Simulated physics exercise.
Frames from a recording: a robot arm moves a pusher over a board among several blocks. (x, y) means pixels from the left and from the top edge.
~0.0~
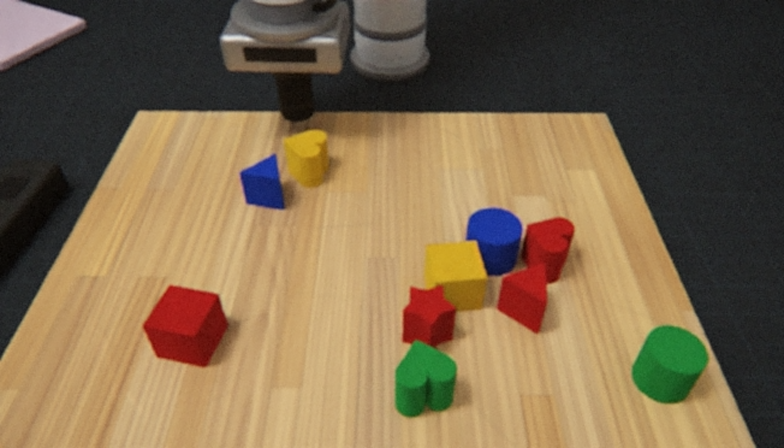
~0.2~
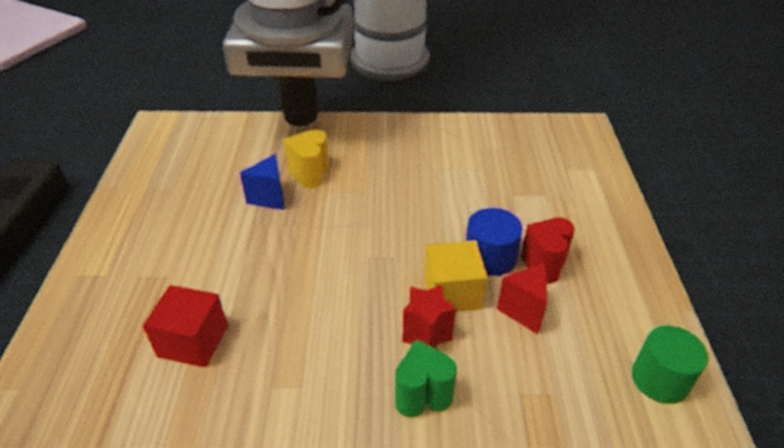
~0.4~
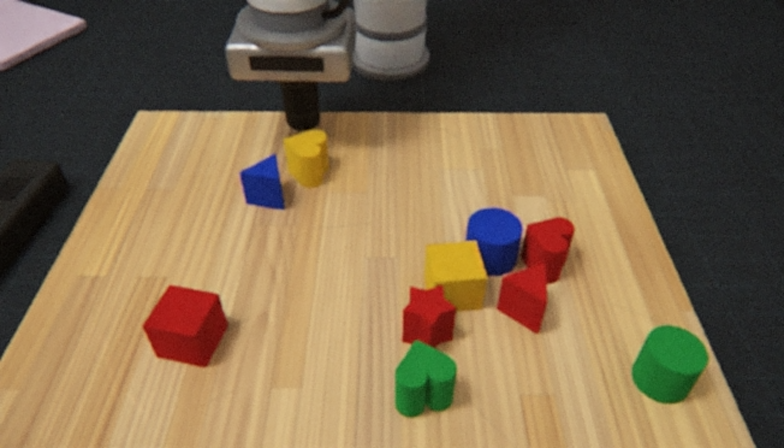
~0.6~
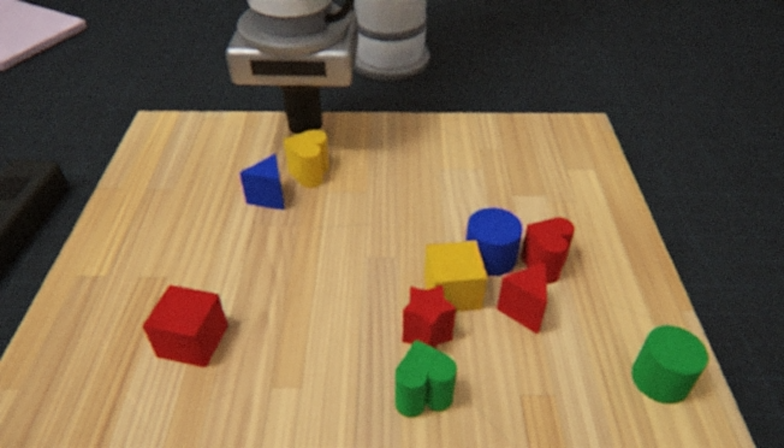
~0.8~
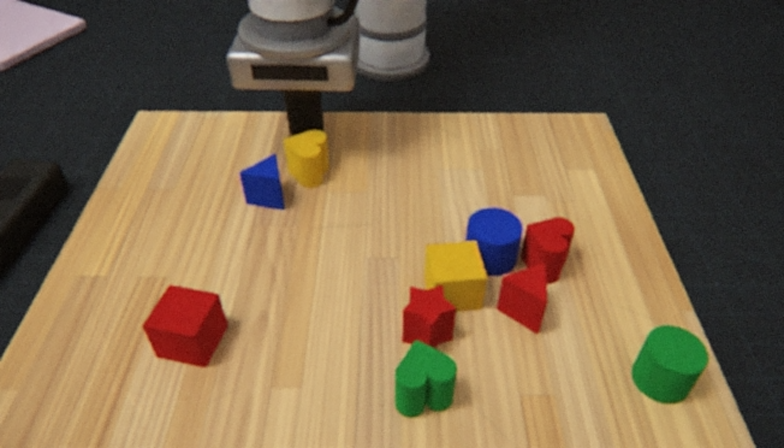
On a wooden board scattered with colourful blocks, a robot arm at the far edge eased its dark pusher slightly forward, close behind the yellow heart-shaped block, while all the blocks stayed still.
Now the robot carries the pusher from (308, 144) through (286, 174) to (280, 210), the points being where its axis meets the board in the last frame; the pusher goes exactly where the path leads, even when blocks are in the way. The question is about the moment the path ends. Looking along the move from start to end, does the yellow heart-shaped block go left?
Going by the path, yes.
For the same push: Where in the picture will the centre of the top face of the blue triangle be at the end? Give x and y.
Its top face will be centred at roughly (245, 196).
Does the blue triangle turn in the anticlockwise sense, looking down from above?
No, I don't think so.
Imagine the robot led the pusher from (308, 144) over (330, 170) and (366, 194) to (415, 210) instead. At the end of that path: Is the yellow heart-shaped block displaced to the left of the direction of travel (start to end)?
No, I don't think so.
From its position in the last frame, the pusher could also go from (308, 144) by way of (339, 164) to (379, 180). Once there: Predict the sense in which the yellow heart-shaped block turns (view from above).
Looking down, my answer is that the yellow heart-shaped block rotates clockwise.
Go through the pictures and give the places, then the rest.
Pusher's lower end at (298, 113); blue triangle at (264, 168); yellow heart-shaped block at (307, 142), in the first frame.
Pusher at (301, 118); blocks still, in the second frame.
Pusher at (304, 122); blocks still, in the third frame.
Pusher at (305, 126); blocks still, in the fourth frame.
Pusher at (307, 131); blue triangle at (264, 168); yellow heart-shaped block at (307, 142), in the fifth frame.
On the path given first. One third of the way, pusher at (290, 150); yellow heart-shaped block at (307, 149), turned 15° anticlockwise.
Two thirds of the way, pusher at (280, 172); blue triangle at (255, 180); yellow heart-shaped block at (312, 160), turned 45° anticlockwise.
At the end, pusher at (278, 196); blue triangle at (245, 196), turned 65° clockwise; yellow heart-shaped block at (315, 162), turned 60° anticlockwise.
